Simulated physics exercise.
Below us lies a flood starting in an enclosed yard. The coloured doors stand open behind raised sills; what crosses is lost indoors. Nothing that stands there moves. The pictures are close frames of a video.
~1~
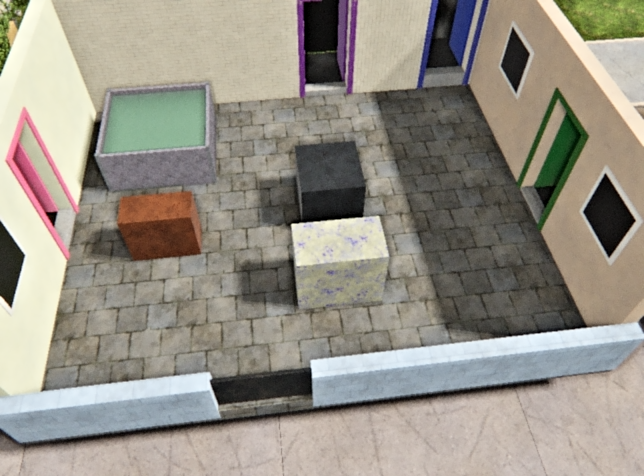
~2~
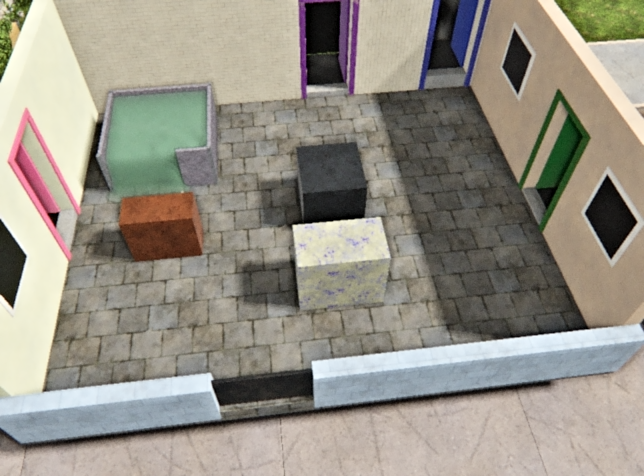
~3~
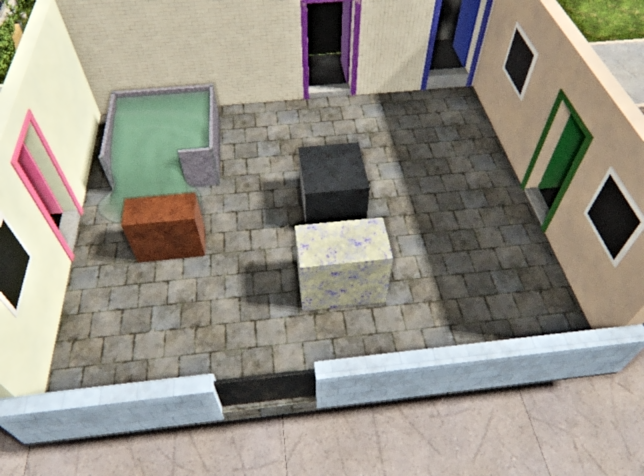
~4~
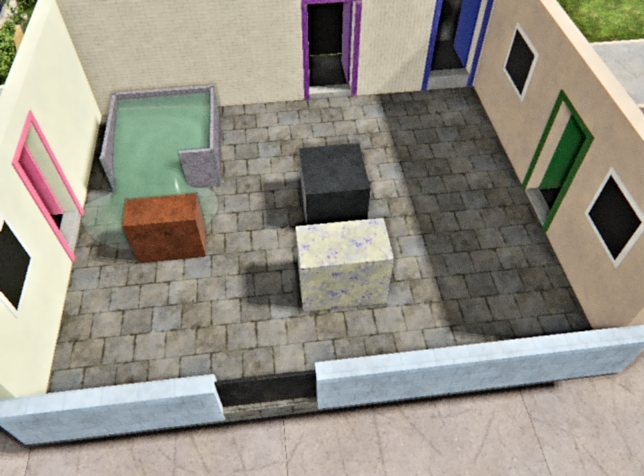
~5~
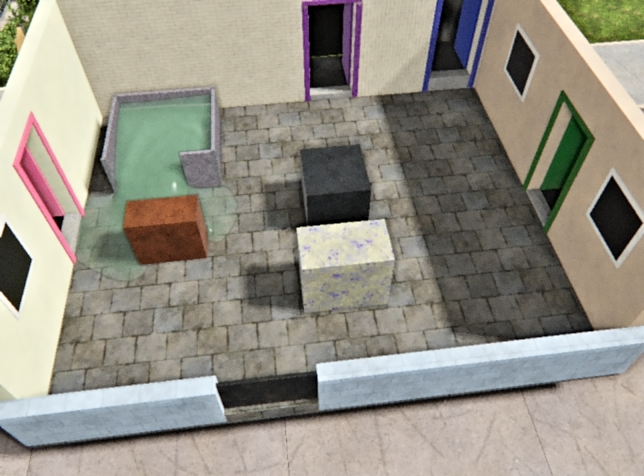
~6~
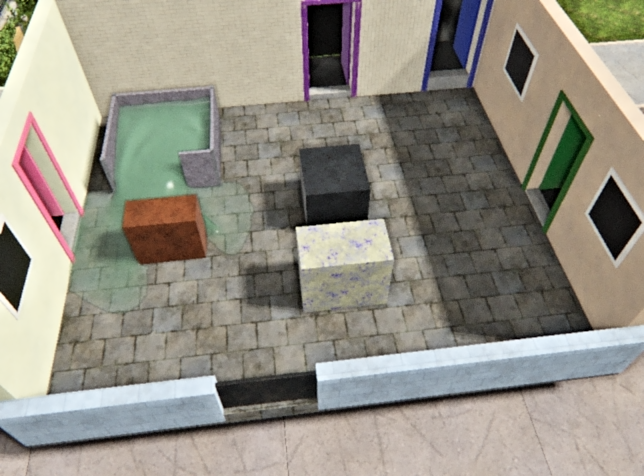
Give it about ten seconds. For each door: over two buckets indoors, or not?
One by one: The blue door holds within the limit; the purple door holds within the limit; the green door holds within the limit; the pink door floods.
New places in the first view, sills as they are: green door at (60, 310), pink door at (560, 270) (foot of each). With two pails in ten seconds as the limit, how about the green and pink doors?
One by one: The green door floods, the pink door lets less in.
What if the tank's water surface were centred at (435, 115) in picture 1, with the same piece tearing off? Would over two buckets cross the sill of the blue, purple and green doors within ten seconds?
Blue lets less in, purple lets less in, green lets more in.
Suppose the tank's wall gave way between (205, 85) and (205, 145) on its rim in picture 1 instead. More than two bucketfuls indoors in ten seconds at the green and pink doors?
Then: The green one floods; the pink one keeps below it.
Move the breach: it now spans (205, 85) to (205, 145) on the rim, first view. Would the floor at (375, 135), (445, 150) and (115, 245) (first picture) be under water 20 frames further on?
As listed: Wet, under water, free of water.
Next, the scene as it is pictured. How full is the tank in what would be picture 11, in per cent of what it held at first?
Roughly 54 per cent.
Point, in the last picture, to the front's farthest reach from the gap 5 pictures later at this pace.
I would point to (42, 419).
A moment on, water covers 20 % of the floor; the blue door not reached, the purple door not reached, the green door not reached, the pink door under two buckets in.
Next, water covers 30 % of the floor; the blue door not reached, the purple door not reached, the green door not reached, the pink door over two buckets in.
Then, water covers 55 % of the floor; the blue door not reached, the purple door wet at the sill, nothing in, the green door not reached, the pink door far over two buckets in.
Later, water covers 85 % of the floor; the blue door wet at the sill, nothing in, the purple door wet at the sill, nothing in, the green door wet at the sill, nothing in, the pink door far over two buckets in.
In the end, water covers 95 % of the floor; the blue door wet at the sill, nothing in, the purple door wet at the sill, nothing in, the green door wet at the sill, nothing in, the pink door far over two buckets in.
